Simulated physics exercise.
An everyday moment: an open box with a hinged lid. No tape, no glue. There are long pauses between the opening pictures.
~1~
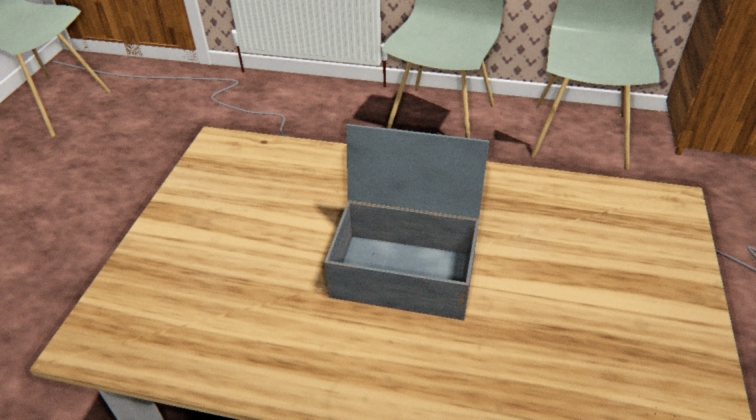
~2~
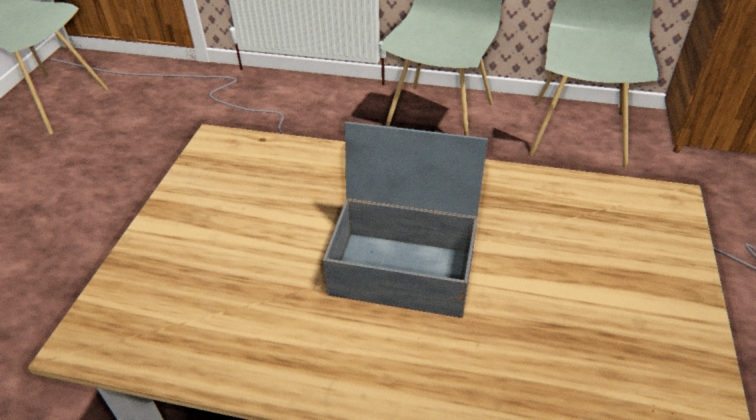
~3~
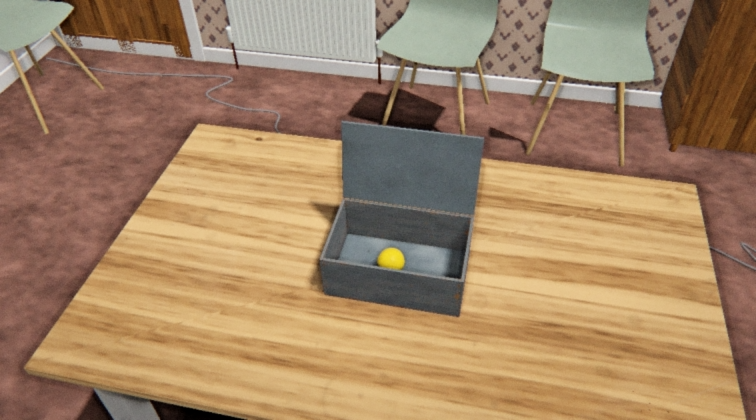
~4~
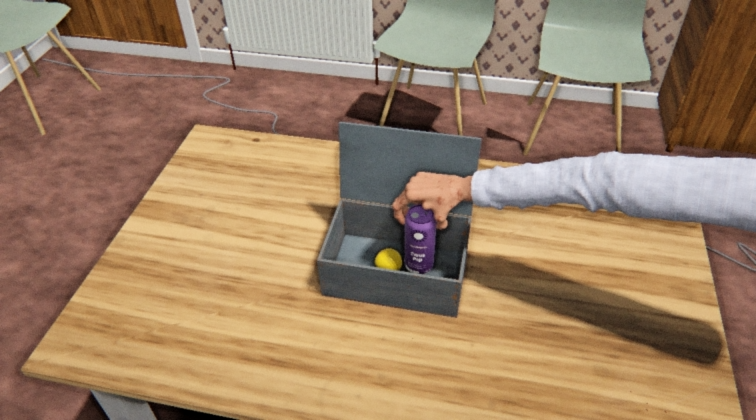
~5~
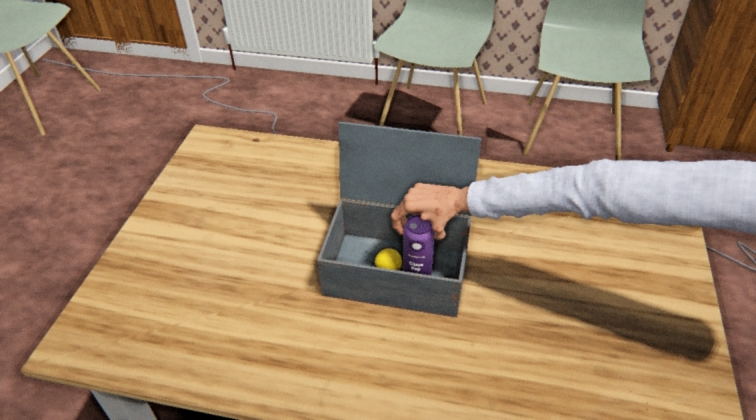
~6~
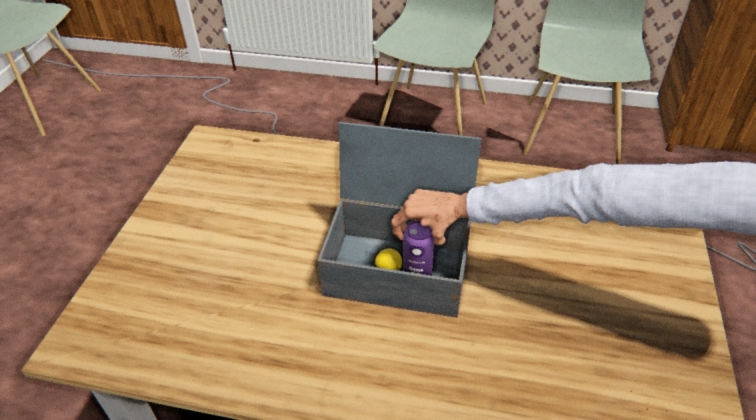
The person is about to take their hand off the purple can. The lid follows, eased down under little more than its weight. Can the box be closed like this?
As it turns out, it is held up.
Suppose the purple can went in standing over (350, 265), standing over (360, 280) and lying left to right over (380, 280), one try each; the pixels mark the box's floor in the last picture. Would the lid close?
First, it stays ajar; second, it will not close; third, it sits on the rim.
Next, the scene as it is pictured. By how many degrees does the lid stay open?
Some 35° above the rim.
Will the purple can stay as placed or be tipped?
The purple can keeps its pose.
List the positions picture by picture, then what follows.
In the first frame, the last thing is not in view yet.
In the second frame, the last thing is not in view yet.
In the third frame, the last thing is not in view yet.
The fourth frame shows coming down; purple can (420, 241).
The fifth frame shows coming down; purple can (418, 251).
The sixth frame shows put in, still held; purple can (418, 256).
Then, 1.10 s past the last view, lid starting down.
Then, 1.70 s past the last view, lid 53° above the rim.
Then, 2.00 s past the last view, lid 33° above the rim.
Then, 4.20 s past the last view, purple can resting near (418, 255).
Finally, lid 34° above the rim; both still in place. Final places as the last picture's camera would see them, purple can near (418, 255).
